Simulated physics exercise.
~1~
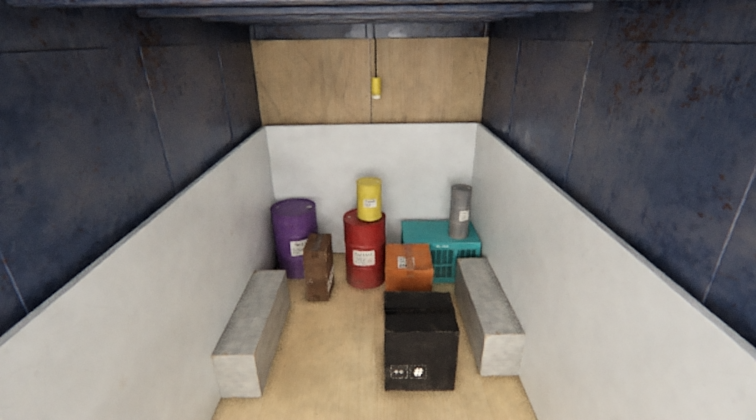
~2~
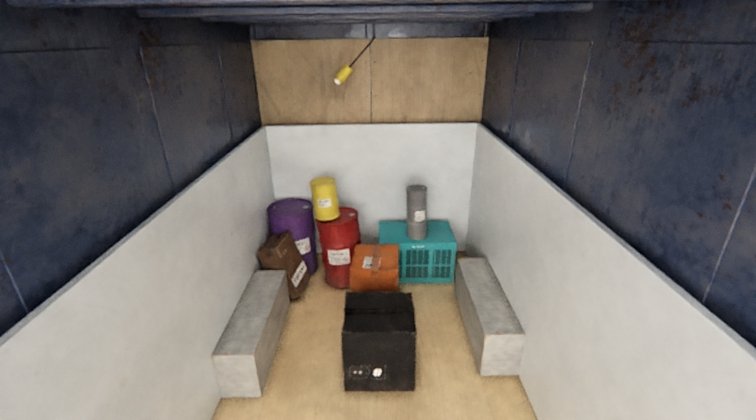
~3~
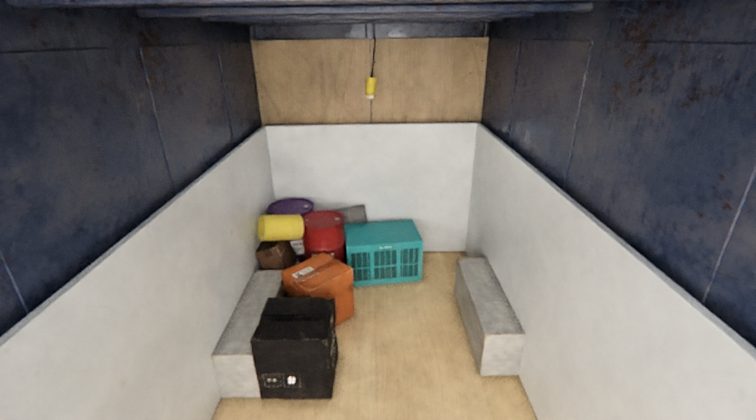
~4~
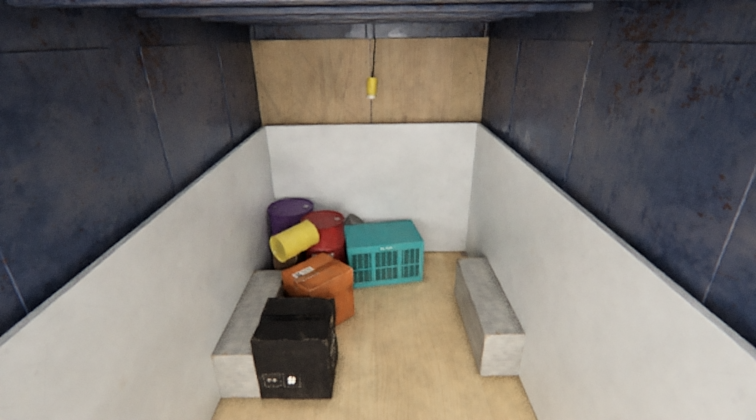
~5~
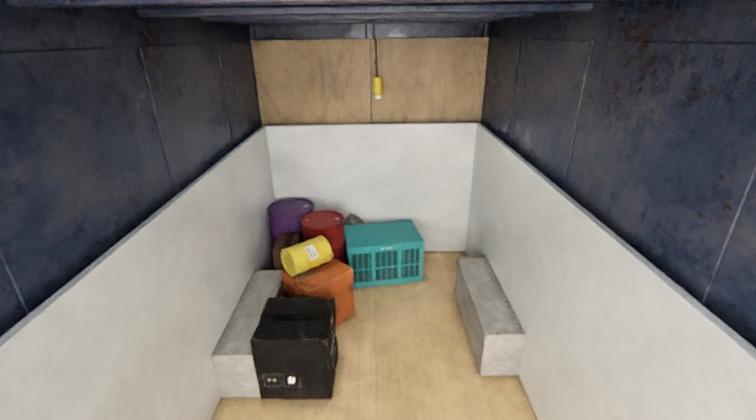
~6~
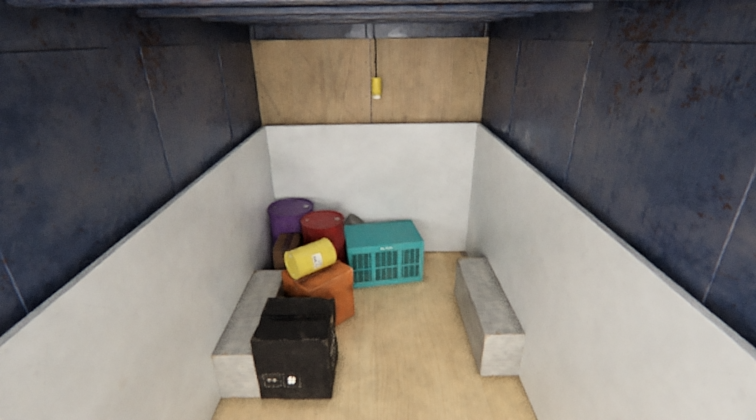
Boxes, drums and a turquoise chest sliding left in a van, yellow canister toppling and coming to rest on the orange box.
